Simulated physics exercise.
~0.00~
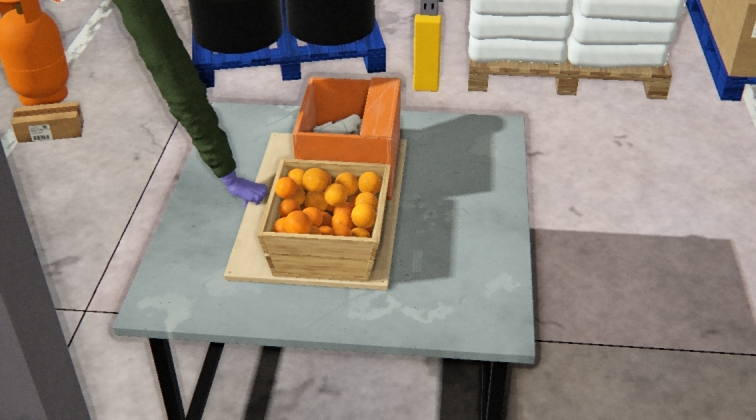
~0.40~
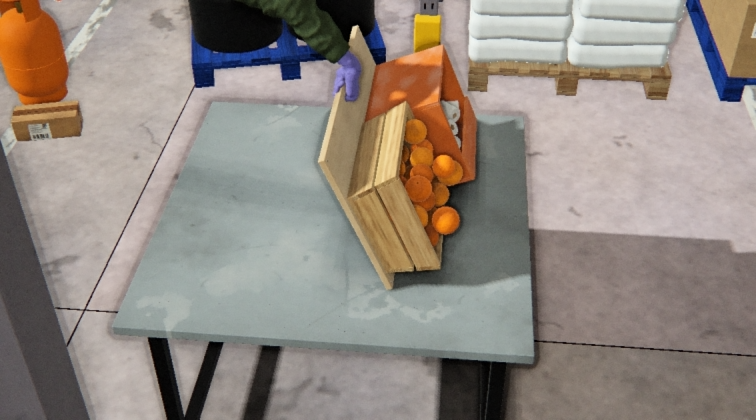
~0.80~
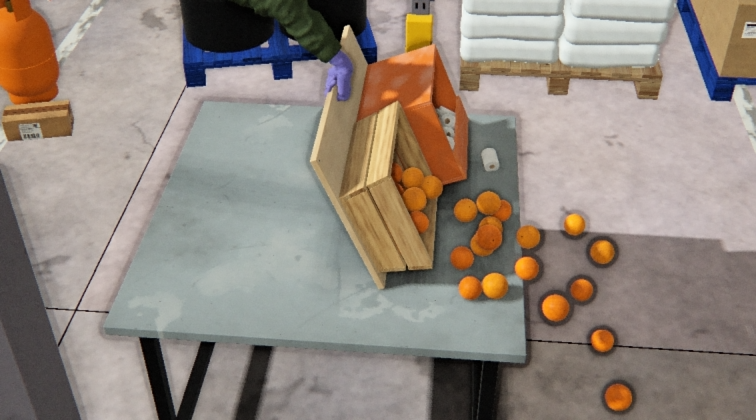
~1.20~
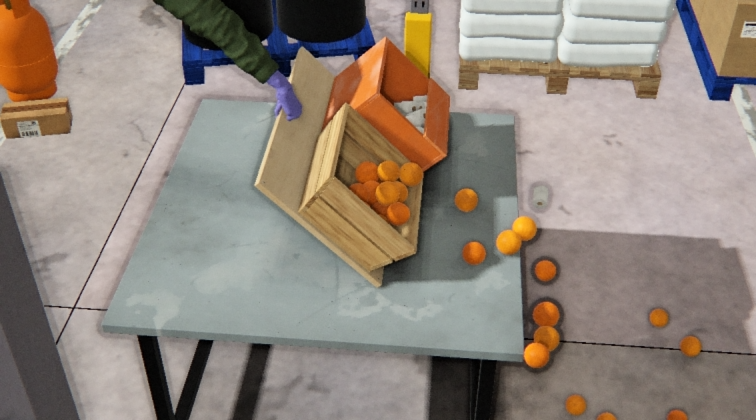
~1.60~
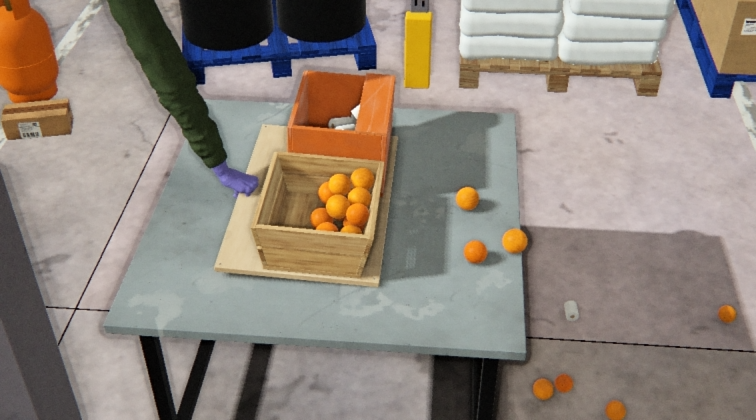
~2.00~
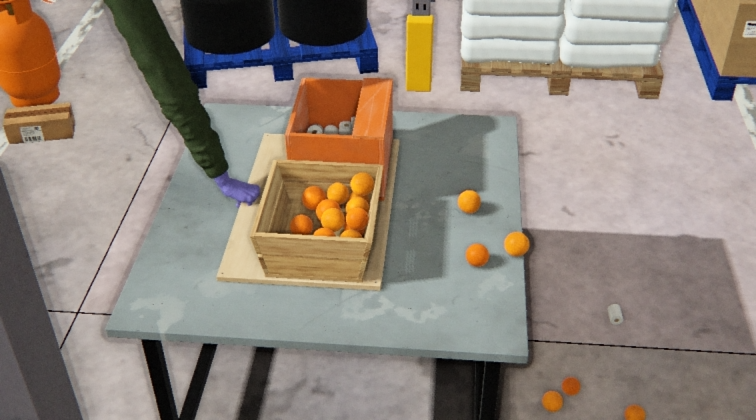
Oranges spill off the table as a gloved hand tilts two crates, then lowers them flat.
